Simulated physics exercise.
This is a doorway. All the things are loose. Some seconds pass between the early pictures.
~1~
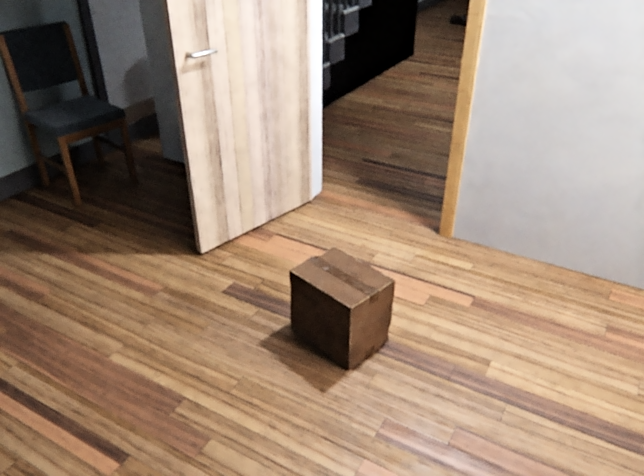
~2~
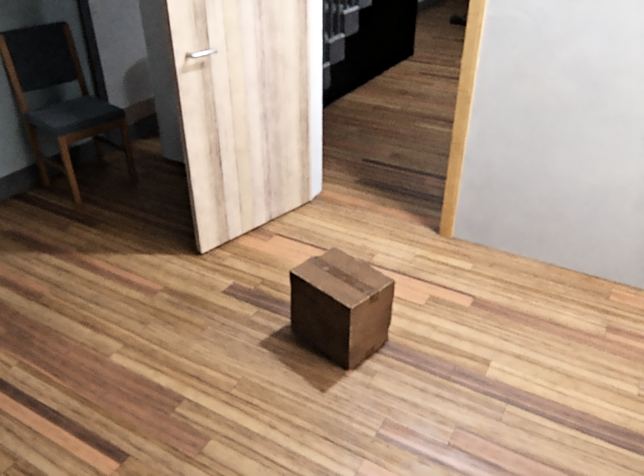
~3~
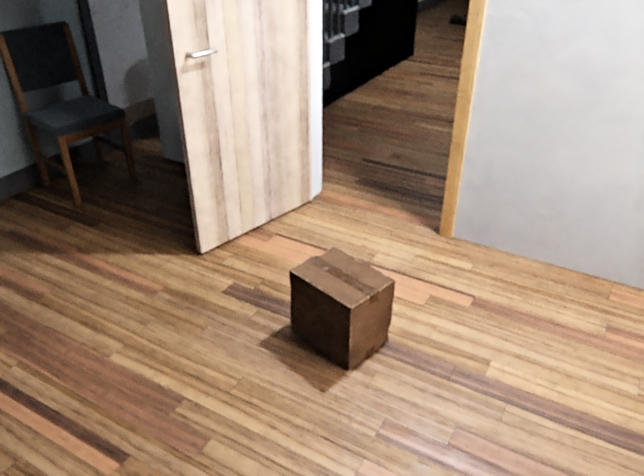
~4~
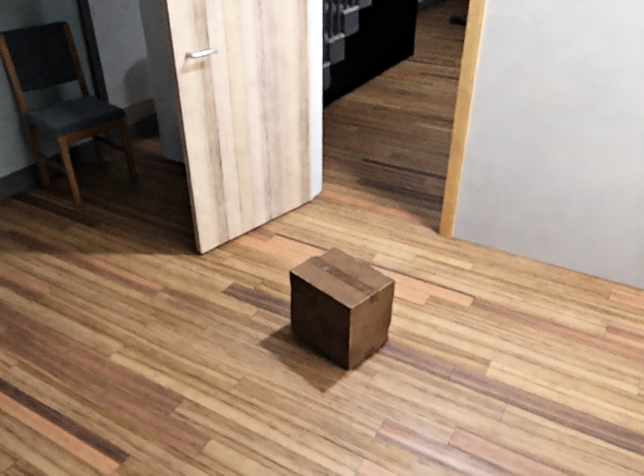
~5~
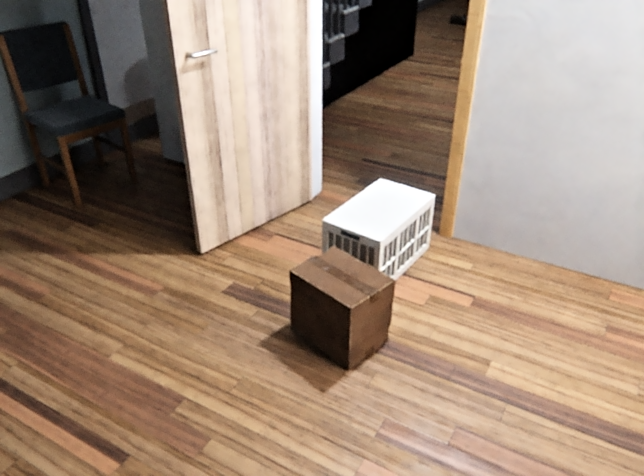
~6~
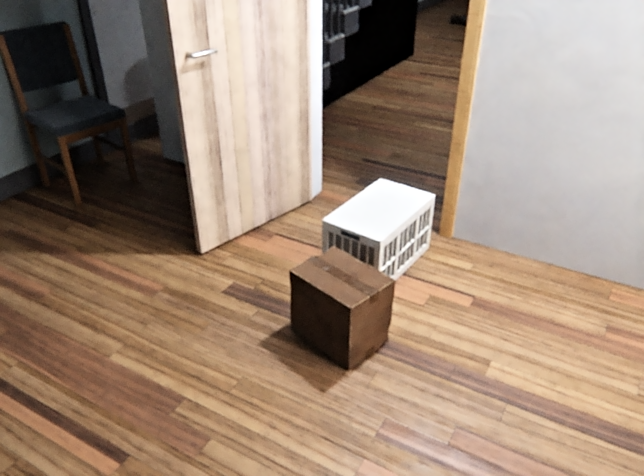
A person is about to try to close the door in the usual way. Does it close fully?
As it turns out, it is blocked.
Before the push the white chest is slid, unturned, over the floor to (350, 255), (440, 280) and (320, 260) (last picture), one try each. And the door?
First, it is blocked; second, it shuts; third, it stops short.
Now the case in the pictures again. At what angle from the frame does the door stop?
About 55°.
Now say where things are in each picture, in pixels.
Door wide open and still; brown box (341, 306), in the first frame.
Door wide open and still; brown box (341, 306), in the second frame.
Door wide open and still; brown box (341, 306), in the third frame.
Door wide open and still; brown box (341, 306), in the fourth frame.
Door wide open and still; brown box (341, 306), in the fifth frame.
Door wide open and still; white chest (379, 235); brown box (341, 306), in the sixth frame.
Then, 0.50 s on from there, open by 95°.
Then, 0.80 s on from there, open by 84°.
Then, 1.10 s on from there, open by 71°.
Then, 1.40 s on from there, open by 57°.
In the end, open by 56°; both unmoved. At the end, from the last picture's camera, white chest near (381, 235).
